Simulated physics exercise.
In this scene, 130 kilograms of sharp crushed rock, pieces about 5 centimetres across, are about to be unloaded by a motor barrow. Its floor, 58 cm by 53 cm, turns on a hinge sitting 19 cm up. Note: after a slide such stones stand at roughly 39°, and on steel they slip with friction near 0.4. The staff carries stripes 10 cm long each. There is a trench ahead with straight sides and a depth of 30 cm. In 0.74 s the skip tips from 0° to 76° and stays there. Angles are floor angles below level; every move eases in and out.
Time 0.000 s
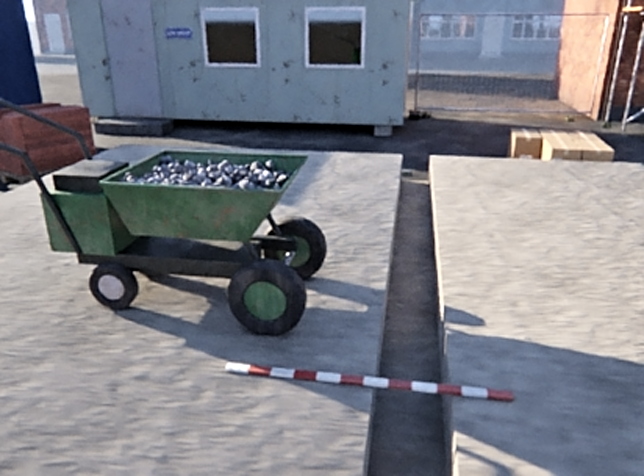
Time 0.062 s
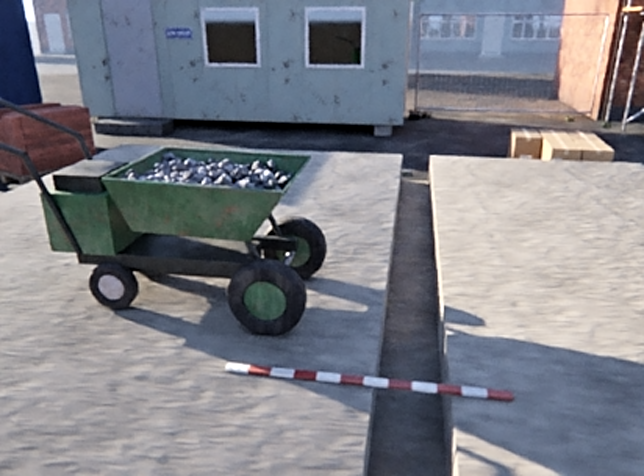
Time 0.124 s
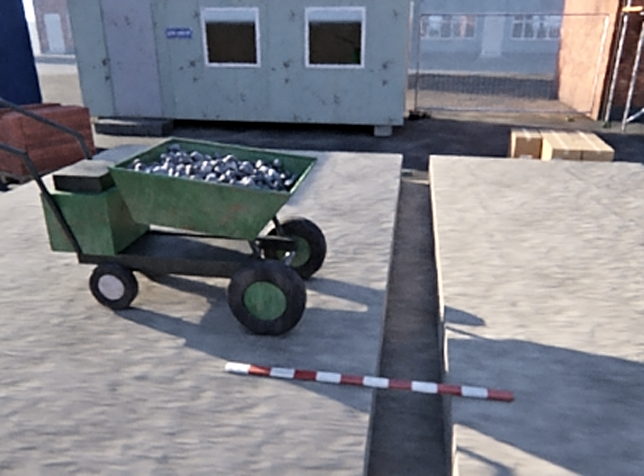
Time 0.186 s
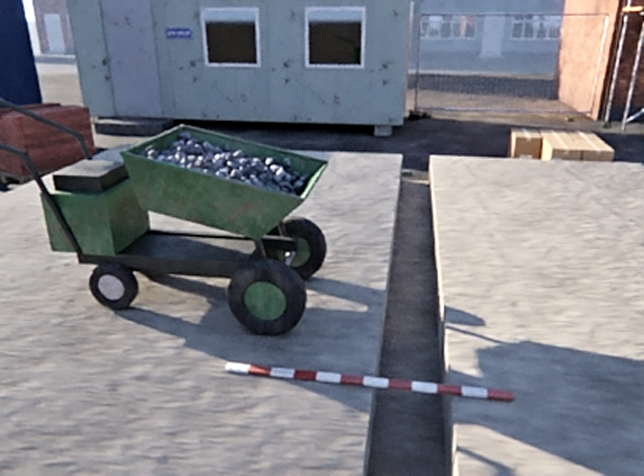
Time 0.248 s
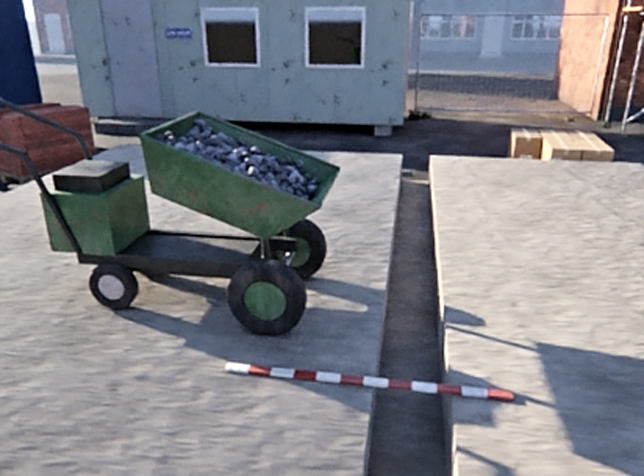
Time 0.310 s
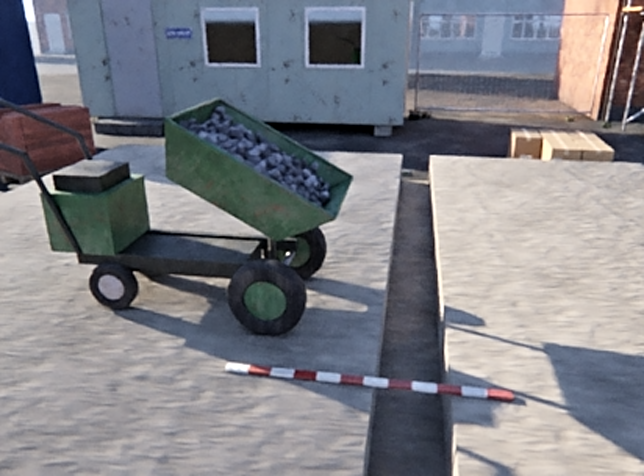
A green skip of grey stones tilts steadily down toward the right on a parked motor barrow.
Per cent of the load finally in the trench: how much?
Approx. 70 %.
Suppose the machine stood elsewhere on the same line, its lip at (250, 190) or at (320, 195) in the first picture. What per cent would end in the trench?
Near 85 then near 35 percent.
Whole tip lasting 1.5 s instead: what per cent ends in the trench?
It'd be some 90 per cent.
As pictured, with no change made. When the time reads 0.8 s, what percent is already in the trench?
35 per cent or so by then.
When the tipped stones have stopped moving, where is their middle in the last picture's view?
Middle at around (426, 342), I'd say.
After 0.6 s the floor is at 64°; 100 % in the skip; the foremost stones are at (373, 239).
After 0.8 s the floor is at 76°; 59 % in the skip, 33 % in the trench, 8 % past the trench; the foremost stones are at (474, 324).
After 1.2 s the floor is at 76°; 16 % in the skip, 53 % in the trench, 31 % past the trench; the foremost stones are at (617, 323).
After 3.1 s the floor is at 76°; 0 % in the skip, 70 % in the trench, 30 % past the trench; the foremost stones are past the picture's edge.
